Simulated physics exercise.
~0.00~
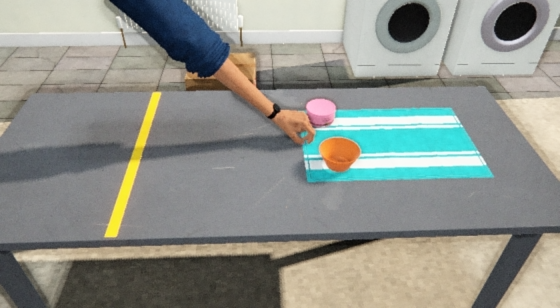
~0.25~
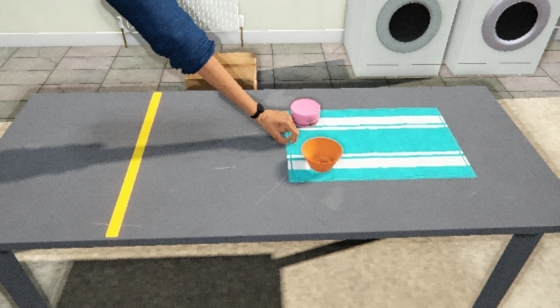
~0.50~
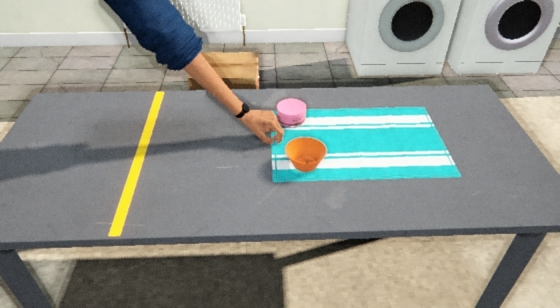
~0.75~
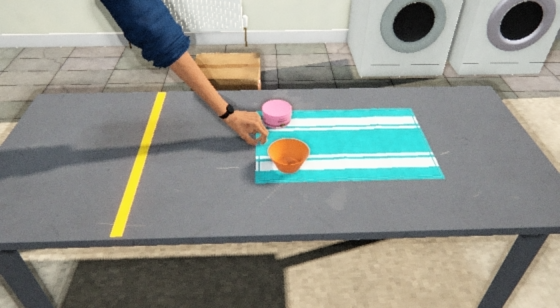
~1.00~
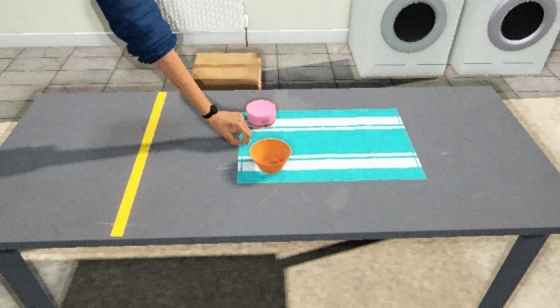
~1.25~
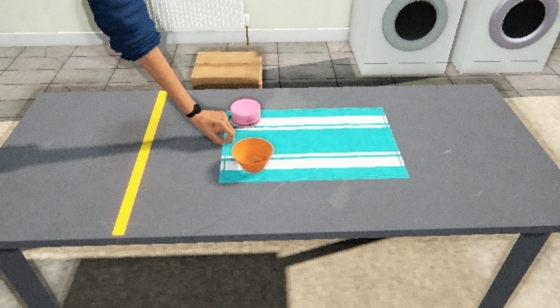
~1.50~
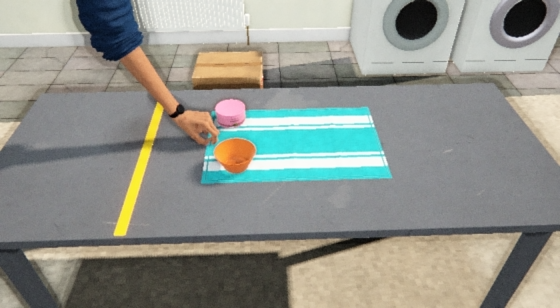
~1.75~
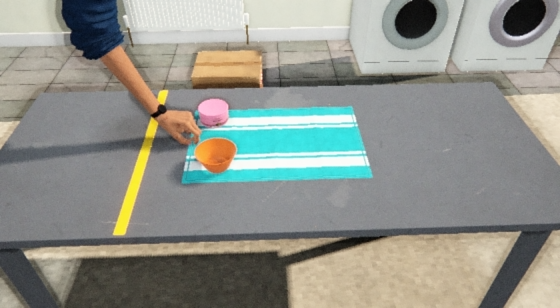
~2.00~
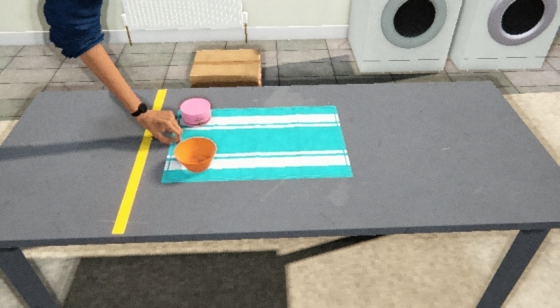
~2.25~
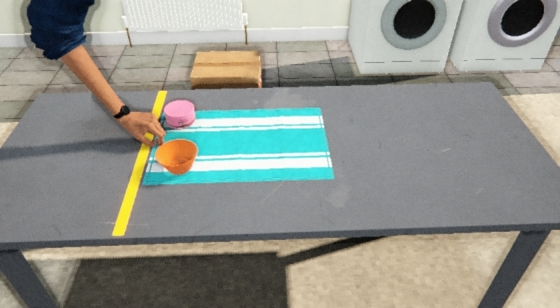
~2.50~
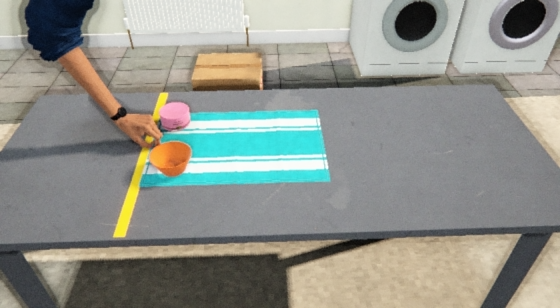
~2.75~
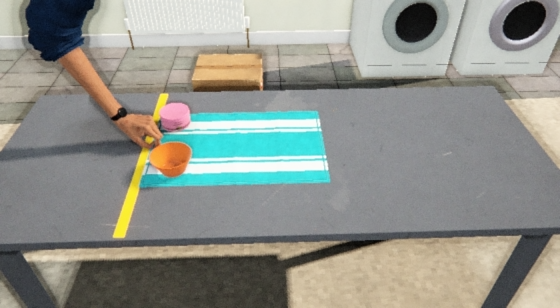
A turquoise tea towel with white stripes lies on a dark grey table, carrying an orange bowl near its front left corner and a pink tub behind it. The slightly swaying view looks down from the front, with a yellow tape strip across the table's left side and two washing machines and a cardboard box beyond. A hand in a blue sleeve and dark wristband holds the towel's left edge and draws it steadily left. Bowl and tub ride along. The hand stops as the hem reaches the tape, and both remain upright on the cloth, at rest.
